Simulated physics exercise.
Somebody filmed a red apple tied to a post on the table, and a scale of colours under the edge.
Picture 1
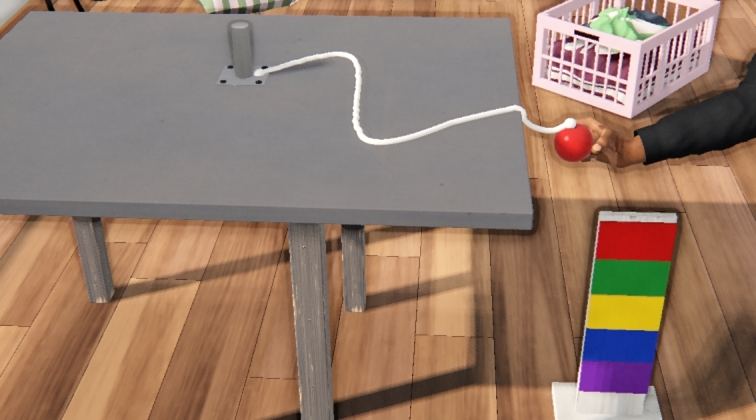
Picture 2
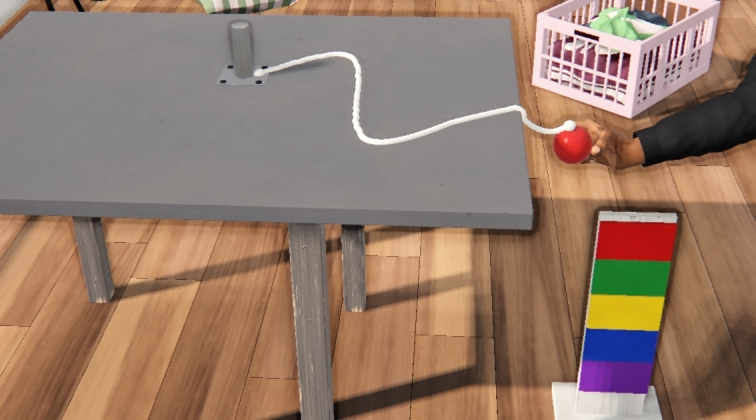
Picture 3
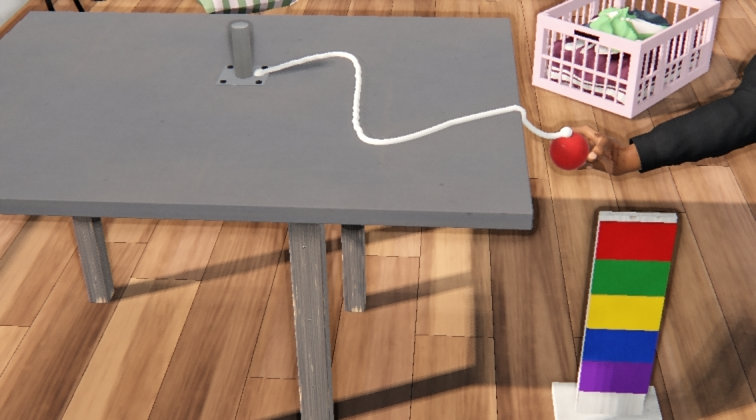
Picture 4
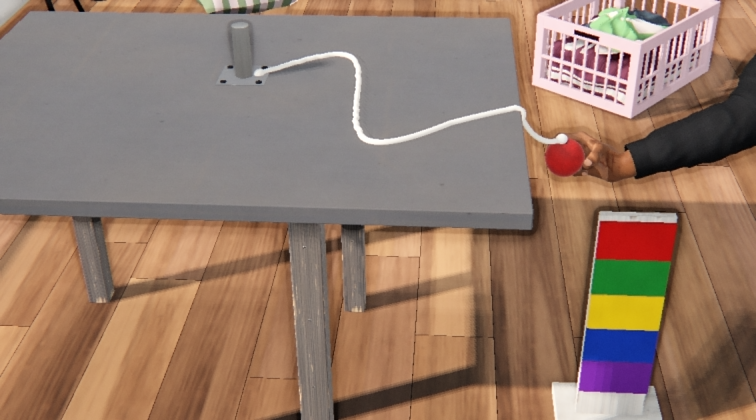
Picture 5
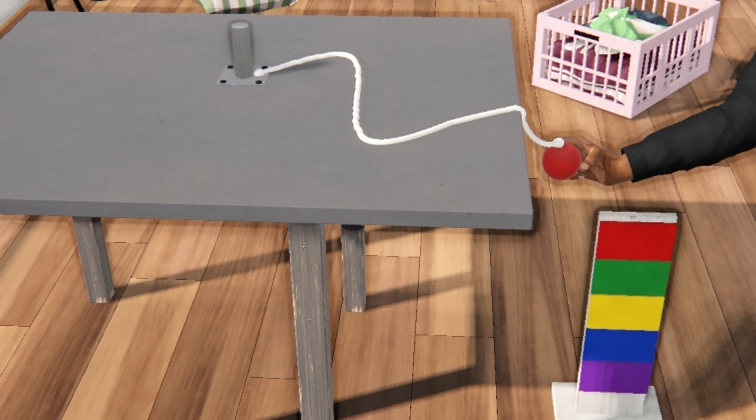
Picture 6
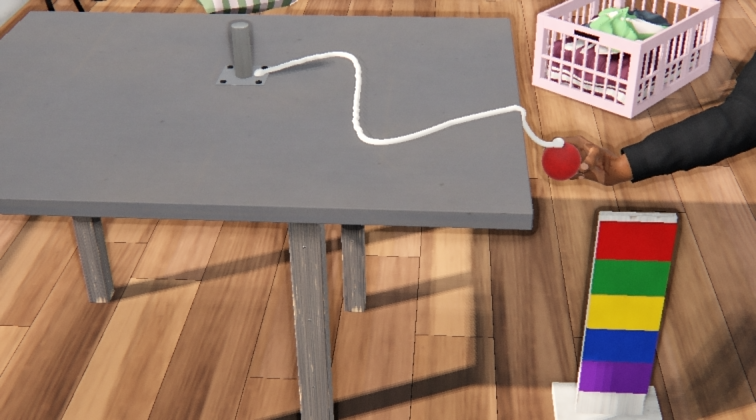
A red ball on a white cord moves slightly down and left beside a hand.
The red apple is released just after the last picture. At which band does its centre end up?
The lead holds its middle at blue.
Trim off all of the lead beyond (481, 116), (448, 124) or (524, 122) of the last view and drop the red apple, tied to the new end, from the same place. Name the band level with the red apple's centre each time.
Taking them in turn: Green; red; yellow.
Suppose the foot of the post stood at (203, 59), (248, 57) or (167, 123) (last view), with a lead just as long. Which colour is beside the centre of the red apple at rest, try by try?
It would be yellow; blue; yellow.
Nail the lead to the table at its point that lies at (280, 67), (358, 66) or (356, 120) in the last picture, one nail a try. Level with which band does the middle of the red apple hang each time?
Try by try: Blue; yellow; red.
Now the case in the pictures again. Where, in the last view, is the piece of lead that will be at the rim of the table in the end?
The one at (355, 121).
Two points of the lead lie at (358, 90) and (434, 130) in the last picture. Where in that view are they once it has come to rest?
Near (449, 88) and (510, 190).
A little later, apple near (502, 296); level with yellow.
Next, apple near (513, 323); level with blue.
When it is over, apple near (497, 324); level with blue. At blue.
